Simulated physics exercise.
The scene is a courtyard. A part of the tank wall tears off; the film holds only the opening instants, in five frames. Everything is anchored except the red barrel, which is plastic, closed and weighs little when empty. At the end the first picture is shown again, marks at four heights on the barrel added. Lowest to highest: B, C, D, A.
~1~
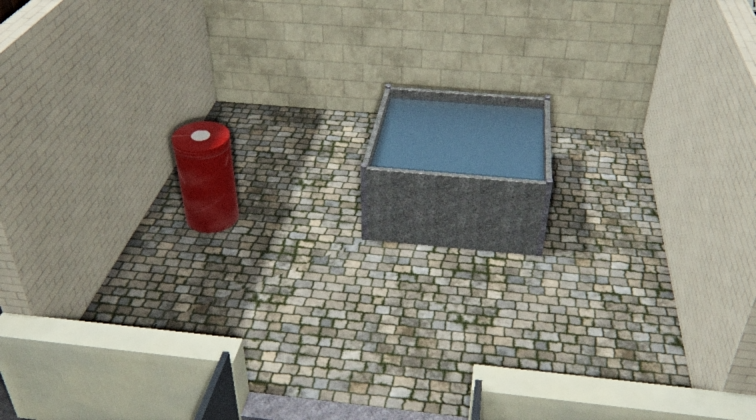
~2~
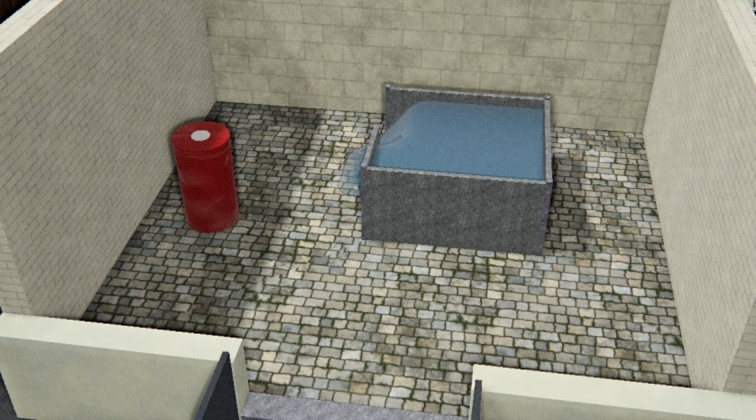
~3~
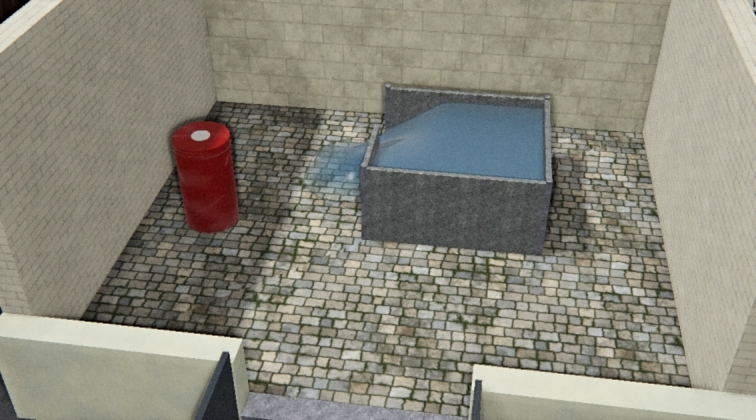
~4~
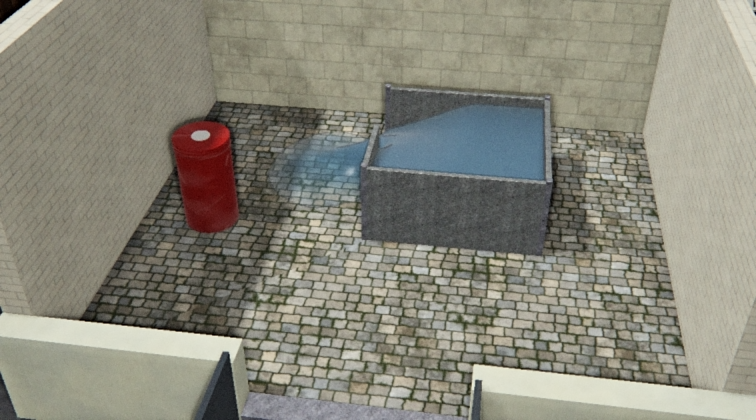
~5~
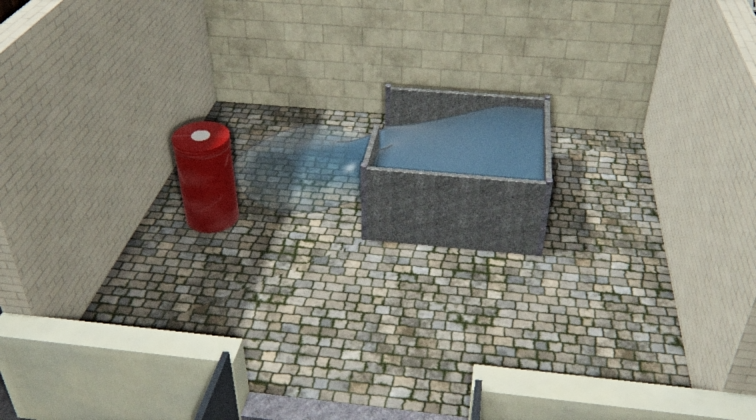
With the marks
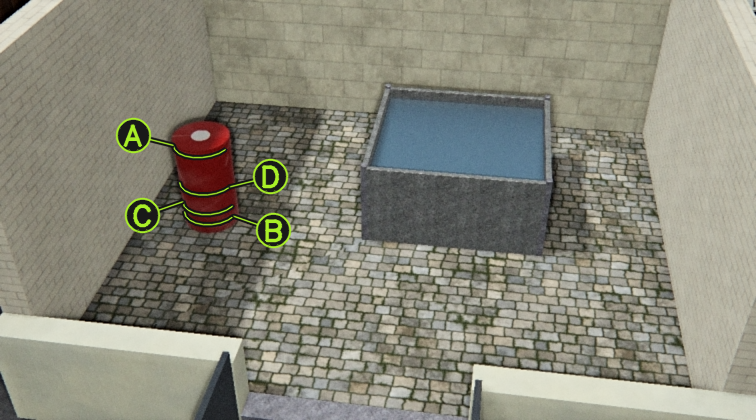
At first, a full tank of water stands in a courtyard to the right of a red barrel, with the stone paving around them dry. Water then pours out over the tank's left side onto the paving, and the wet patch spreads leftward until it nears the barrel, which stays still.
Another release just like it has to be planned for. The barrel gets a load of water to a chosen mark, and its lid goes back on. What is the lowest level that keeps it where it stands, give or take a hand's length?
Mark D.
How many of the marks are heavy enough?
Two of the four.
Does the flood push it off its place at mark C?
Yes, it does.
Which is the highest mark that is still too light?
That would be C.
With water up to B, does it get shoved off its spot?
Yes, that goes wrong.
On the marked copy, A at (193, 157); B at (203, 224); C at (201, 214); D at (198, 194); from the bottom up B, C, D, A.
With A, it does not move.
With B, it is pushed about 4 times its own width away.
With C, it is pushed about its own width away.
With D, it does not move.
